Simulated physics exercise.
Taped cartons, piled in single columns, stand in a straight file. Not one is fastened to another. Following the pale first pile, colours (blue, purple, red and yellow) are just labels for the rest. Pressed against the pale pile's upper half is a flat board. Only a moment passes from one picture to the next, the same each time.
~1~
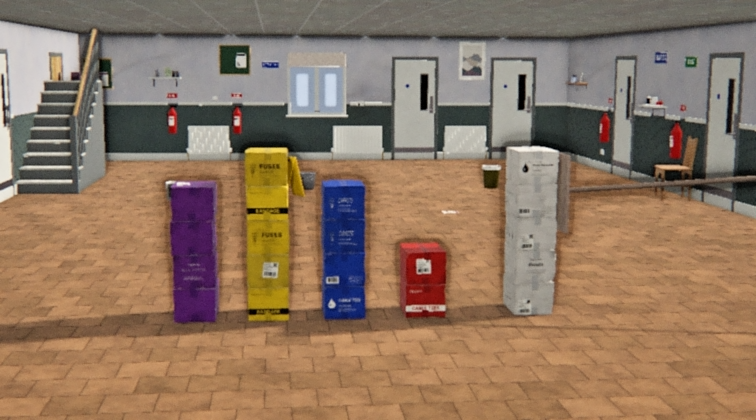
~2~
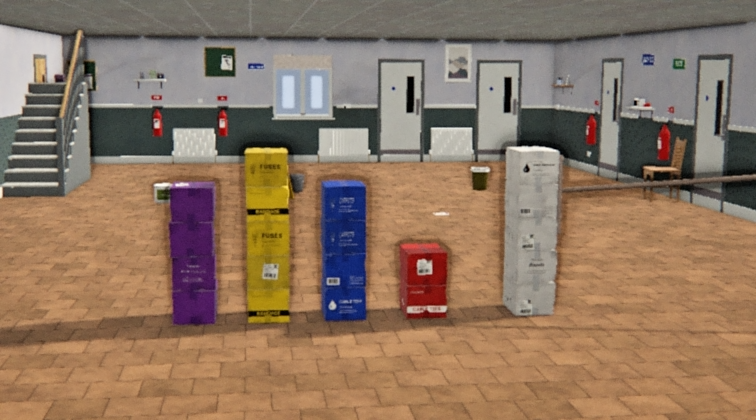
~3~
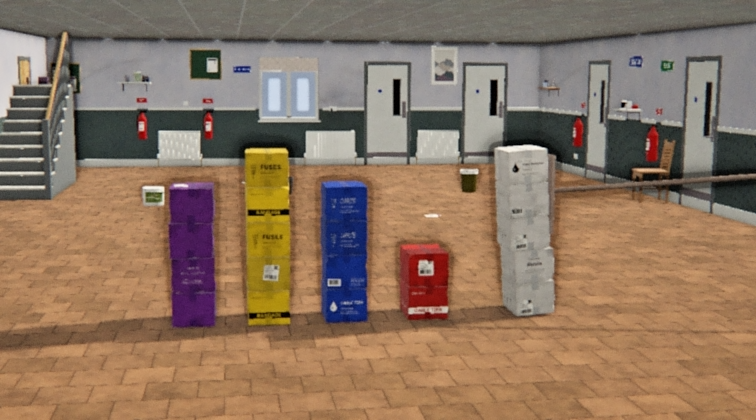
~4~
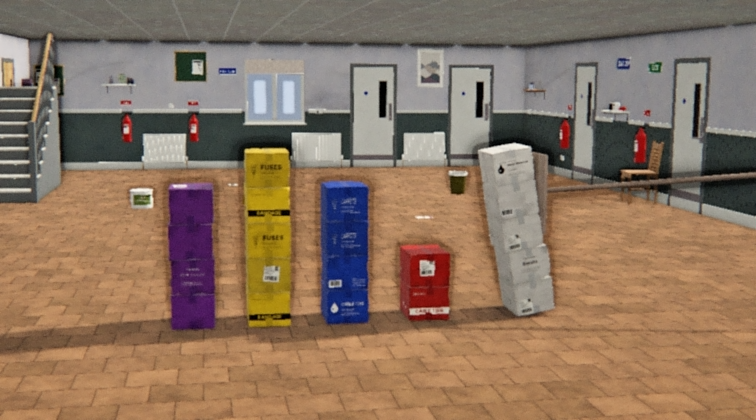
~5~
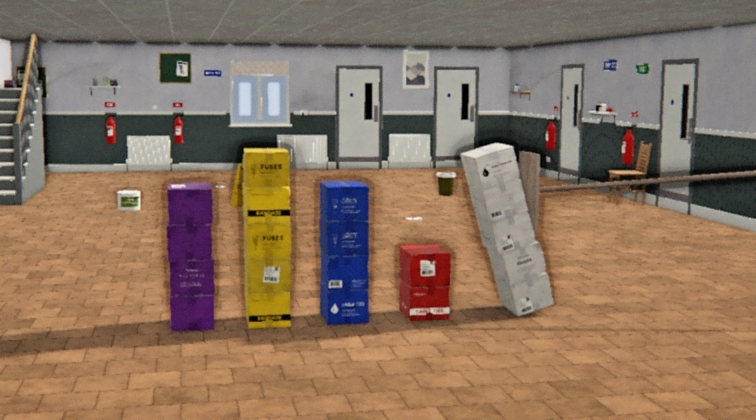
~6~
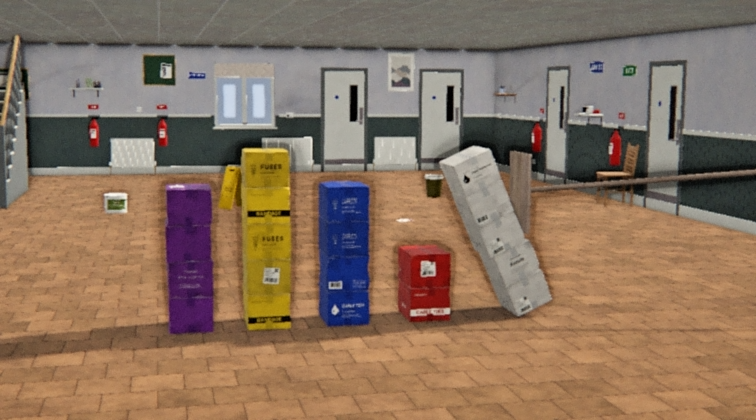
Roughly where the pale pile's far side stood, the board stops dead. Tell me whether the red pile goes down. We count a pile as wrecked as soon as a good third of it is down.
It stays up.
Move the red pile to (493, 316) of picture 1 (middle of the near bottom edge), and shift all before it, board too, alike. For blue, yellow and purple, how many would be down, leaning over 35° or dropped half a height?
I'd expect blue at 0, yellow at 0 and purple at 0.
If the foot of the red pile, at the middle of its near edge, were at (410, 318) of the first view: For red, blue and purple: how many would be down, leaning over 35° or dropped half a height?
Red 0, blue 0, purple 0.
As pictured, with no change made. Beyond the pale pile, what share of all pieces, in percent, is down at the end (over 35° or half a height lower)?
Some 0 in a hundred of them.
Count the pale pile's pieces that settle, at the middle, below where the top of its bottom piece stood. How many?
Counting the pale pieces gives 1.
Soon after the last picture, 0 of the pale pile down; none of the 2 red cartons down (0 of 15 in all colours); top red carton unmoved.
A little later, 5 of the pale pile down; none of the 2 red cartons down (0 of 15 in all colours); top red carton unmoved.
At rest, 5 of the pale pile down; none of the 2 red cartons down (0 of 15 in all colours); top red carton shifted a little; top blue carton shifted a little. As the last picture would show them, middles, top red carton near (419, 266), top blue carton near (338, 201).
